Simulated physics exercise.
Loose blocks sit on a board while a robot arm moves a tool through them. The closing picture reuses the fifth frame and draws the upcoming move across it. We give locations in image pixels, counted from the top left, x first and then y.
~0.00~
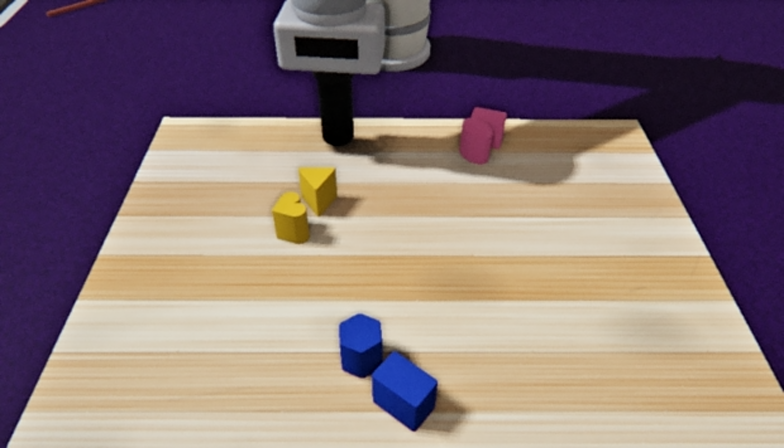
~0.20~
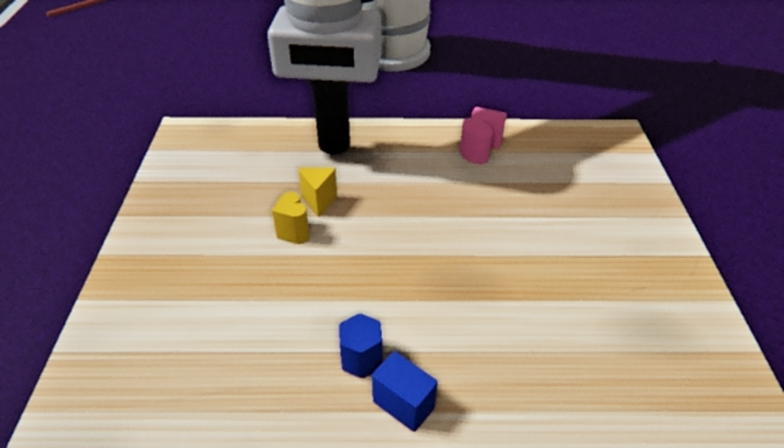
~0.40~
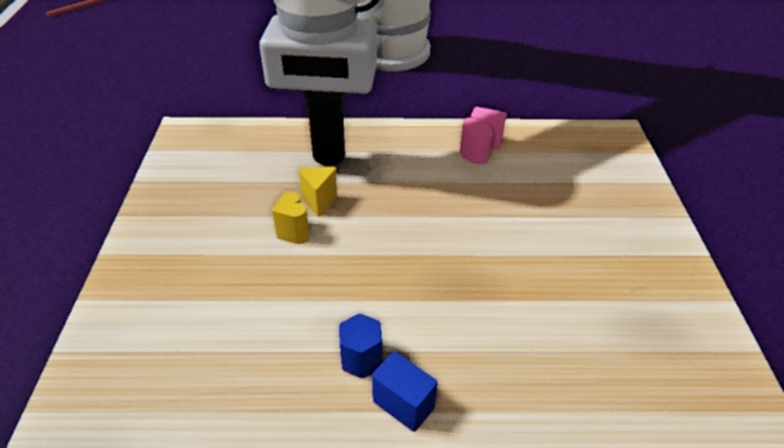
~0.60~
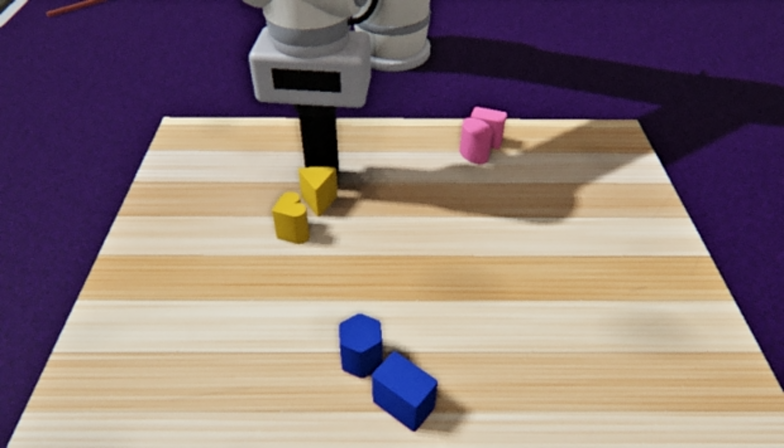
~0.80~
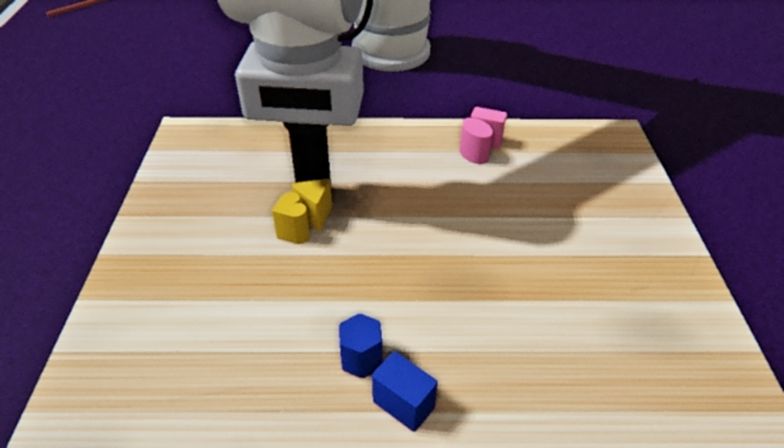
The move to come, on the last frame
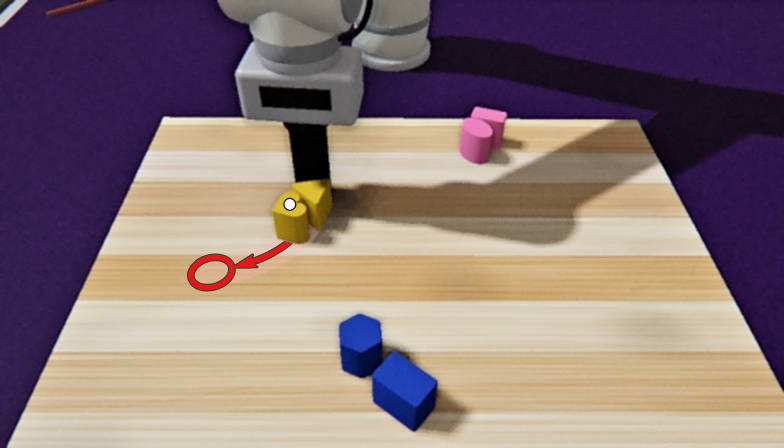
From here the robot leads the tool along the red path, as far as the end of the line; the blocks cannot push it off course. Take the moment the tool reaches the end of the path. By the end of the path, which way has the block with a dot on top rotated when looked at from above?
The block turns counter-clockwise.
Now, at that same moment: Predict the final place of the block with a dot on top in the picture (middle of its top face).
The middle of the upper face of the block with a dot on top will lie at about (213, 267) in the picture.
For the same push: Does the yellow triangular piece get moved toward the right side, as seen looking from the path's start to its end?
Going by the path, no.
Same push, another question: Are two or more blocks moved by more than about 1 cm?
I expect so.
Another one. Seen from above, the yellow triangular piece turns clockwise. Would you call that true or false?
Verdict: False.
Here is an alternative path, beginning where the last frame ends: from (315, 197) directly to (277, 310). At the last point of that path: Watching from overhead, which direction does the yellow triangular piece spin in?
It makes a counterclockwise turn.
The line goes from (315, 197) over (301, 229) and (264, 257) to (212, 272); the dot is on the yellow heart block.
The first path, step by step. One third of the way, tool (300, 221); yellow heart block (270, 221); yellow triangular piece (301, 223).
Two thirds of the way, tool (262, 250); yellow heart block (233, 252), turned 15° anticlockwise; yellow triangular piece (296, 237), turned 30° anticlockwise.
At the end, tool (209, 264); yellow heart block (213, 267), turned 85° anticlockwise; yellow triangular piece (296, 237), turned 30° anticlockwise.
